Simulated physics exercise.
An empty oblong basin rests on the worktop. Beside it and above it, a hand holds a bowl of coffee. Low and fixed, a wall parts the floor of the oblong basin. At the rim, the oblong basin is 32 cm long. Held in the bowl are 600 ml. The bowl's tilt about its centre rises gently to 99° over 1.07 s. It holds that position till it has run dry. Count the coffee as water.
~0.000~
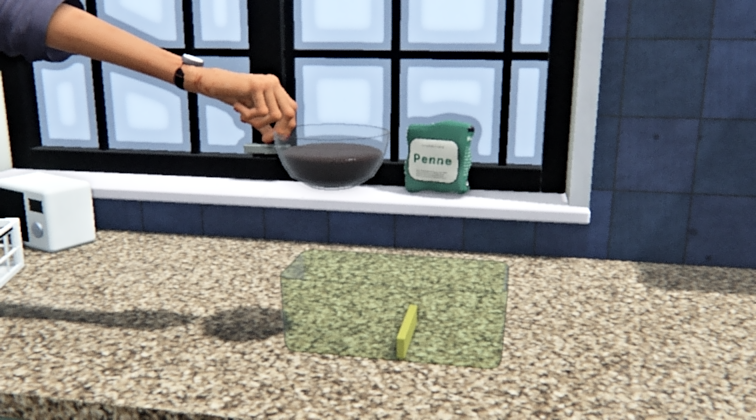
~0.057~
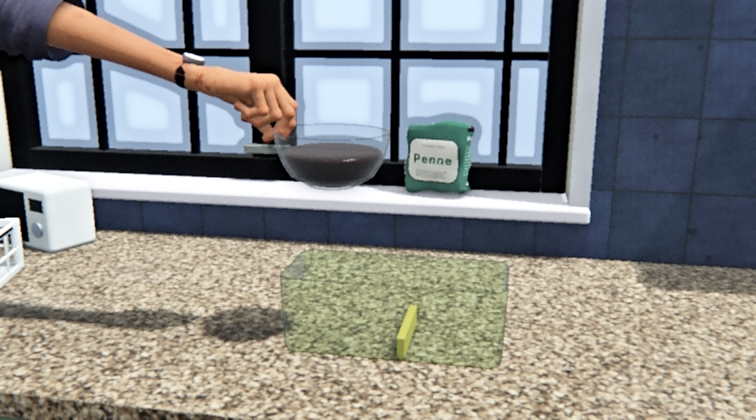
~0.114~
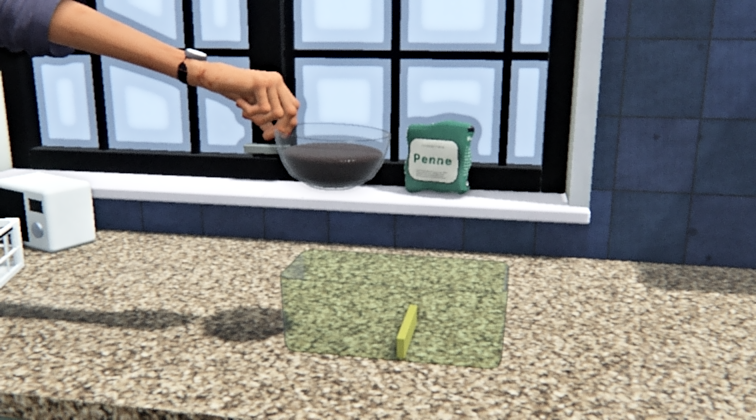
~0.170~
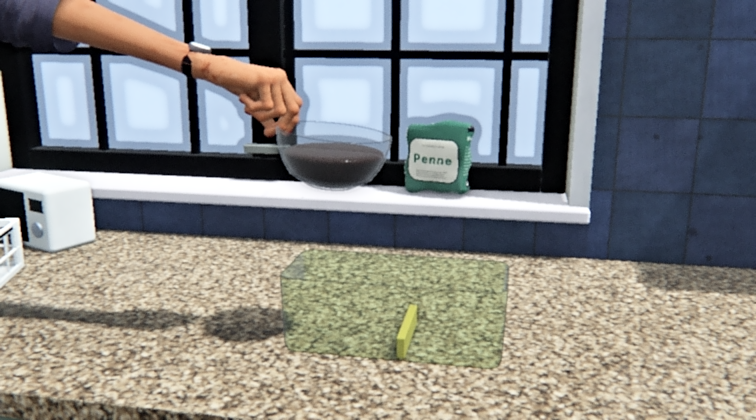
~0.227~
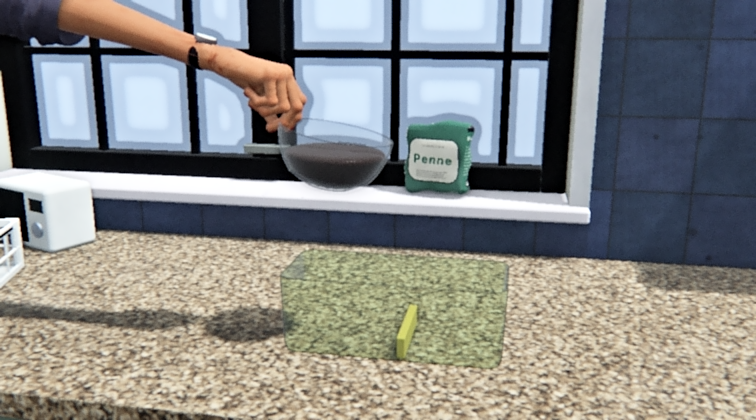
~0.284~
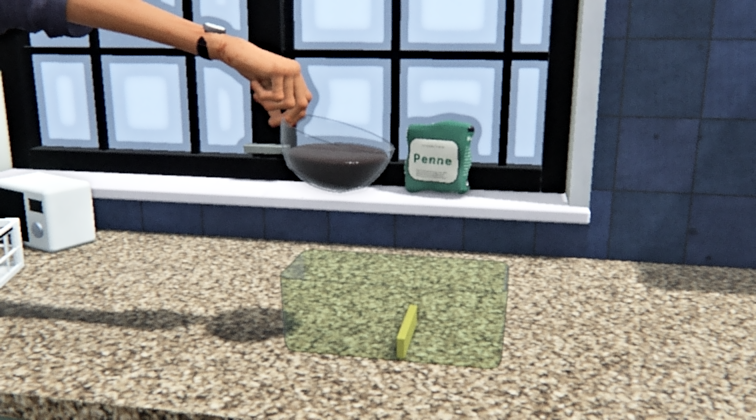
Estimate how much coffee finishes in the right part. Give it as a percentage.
I would say 70 per cent.
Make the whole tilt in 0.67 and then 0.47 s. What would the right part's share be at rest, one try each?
I'd expect close to 60 per cent and then close to 50 per cent.
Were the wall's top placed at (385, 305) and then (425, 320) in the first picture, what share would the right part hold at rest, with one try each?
95 then 50 %.
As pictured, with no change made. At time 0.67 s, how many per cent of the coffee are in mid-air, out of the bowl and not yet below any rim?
Close to 38 per cent, I'd say.
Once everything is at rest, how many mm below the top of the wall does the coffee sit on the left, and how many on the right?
I'd say some 24 mm on the left and some 8 mm on the right.
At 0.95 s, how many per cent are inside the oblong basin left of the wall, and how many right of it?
Near 14 on the left, 70 on the right.
After 0.67 s the tilt is 69° and 50 per cent is still to pour, 1 is left of the wall and 11 right of it.
After 0.95 s the tilt is 96° and 3 per cent is still to pour, 14 is left of the wall and 70 right of it.
After 1.25 s the tilt is 99° and 0 per cent is still to pour, 25 is left of the wall and 75 right of it.
After 1.57 s the tilt is 99° and 0 per cent is still to pour, 29 is left of the wall and 70 right of it.
In the end 29 per cent lies left of the wall, 70 right of it and 1 outside.
